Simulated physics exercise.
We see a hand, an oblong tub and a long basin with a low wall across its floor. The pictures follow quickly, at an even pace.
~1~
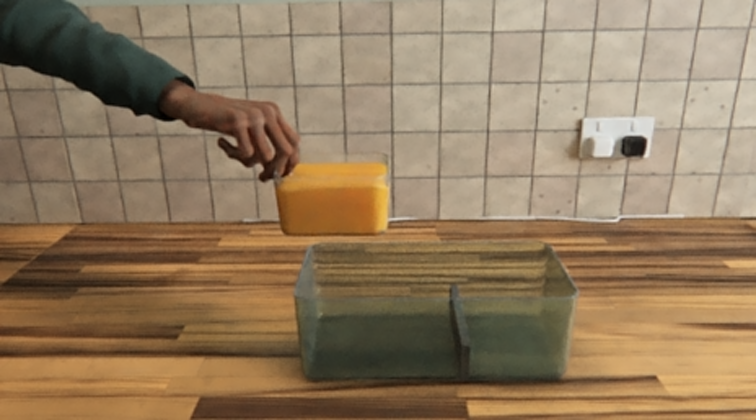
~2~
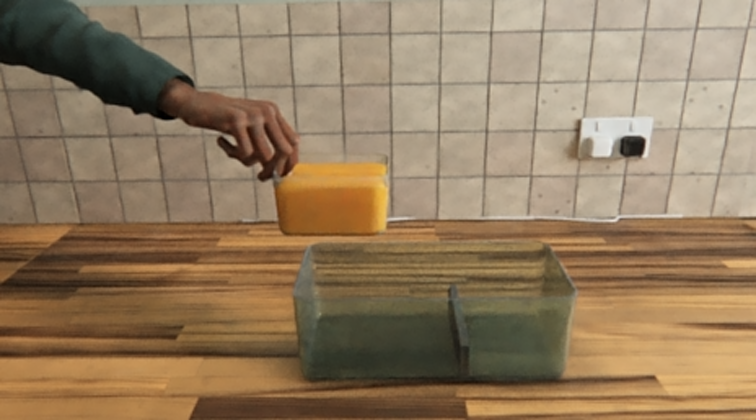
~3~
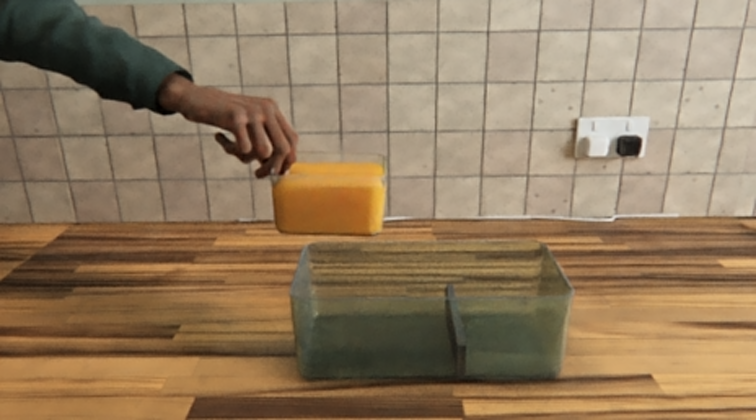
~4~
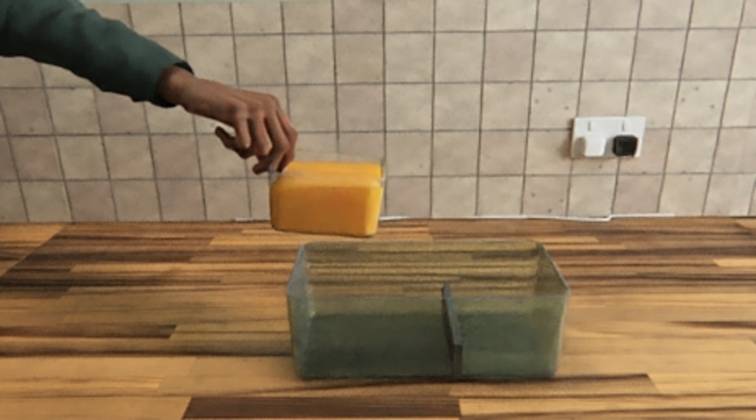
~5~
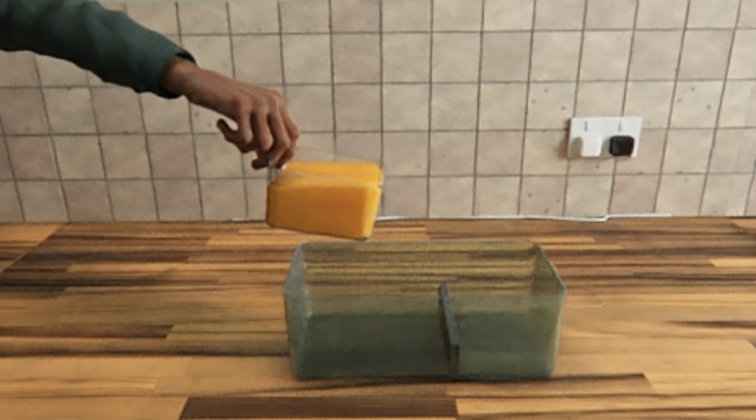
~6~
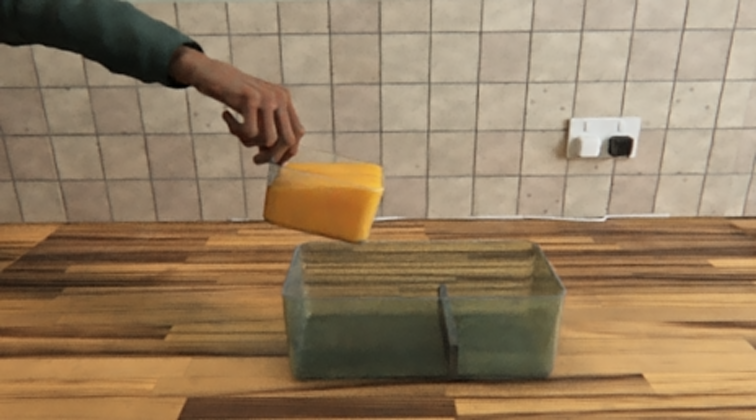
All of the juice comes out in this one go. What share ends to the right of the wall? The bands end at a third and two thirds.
The share right of the wall is under a third.
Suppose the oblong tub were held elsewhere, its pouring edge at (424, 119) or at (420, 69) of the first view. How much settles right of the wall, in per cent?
About 75 and 75 per cent.
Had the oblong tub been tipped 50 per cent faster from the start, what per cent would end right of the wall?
Close to 10 per cent.
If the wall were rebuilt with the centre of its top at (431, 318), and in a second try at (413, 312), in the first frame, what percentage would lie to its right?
The first gives 70 %, the second 75 %.
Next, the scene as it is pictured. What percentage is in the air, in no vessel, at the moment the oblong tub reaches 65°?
Roughly 25 in a hundred.
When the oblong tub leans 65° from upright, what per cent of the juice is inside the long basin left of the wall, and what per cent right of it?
Left about 25, right about 5.
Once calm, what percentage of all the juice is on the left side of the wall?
Some 85 per cent.
A moment on, the oblong tub is tipped part way and 47 per cent is still to pour, 24 is left of the wall and 4 right of it.
Next, the oblong tub is tipped on its side and 10 per cent is still to pour, 73 is left of the wall and 13 right of it.
Then the oblong tub is tipped right over and 0 per cent is still to pour, 85 is left of the wall and 14 right of it.
Later the oblong tub is tipped right over and 0 per cent is still to pour, 86 is left of the wall and 14 right of it.
Finally, 86 per cent lies left of the wall, 14 right of it and 0 outside.
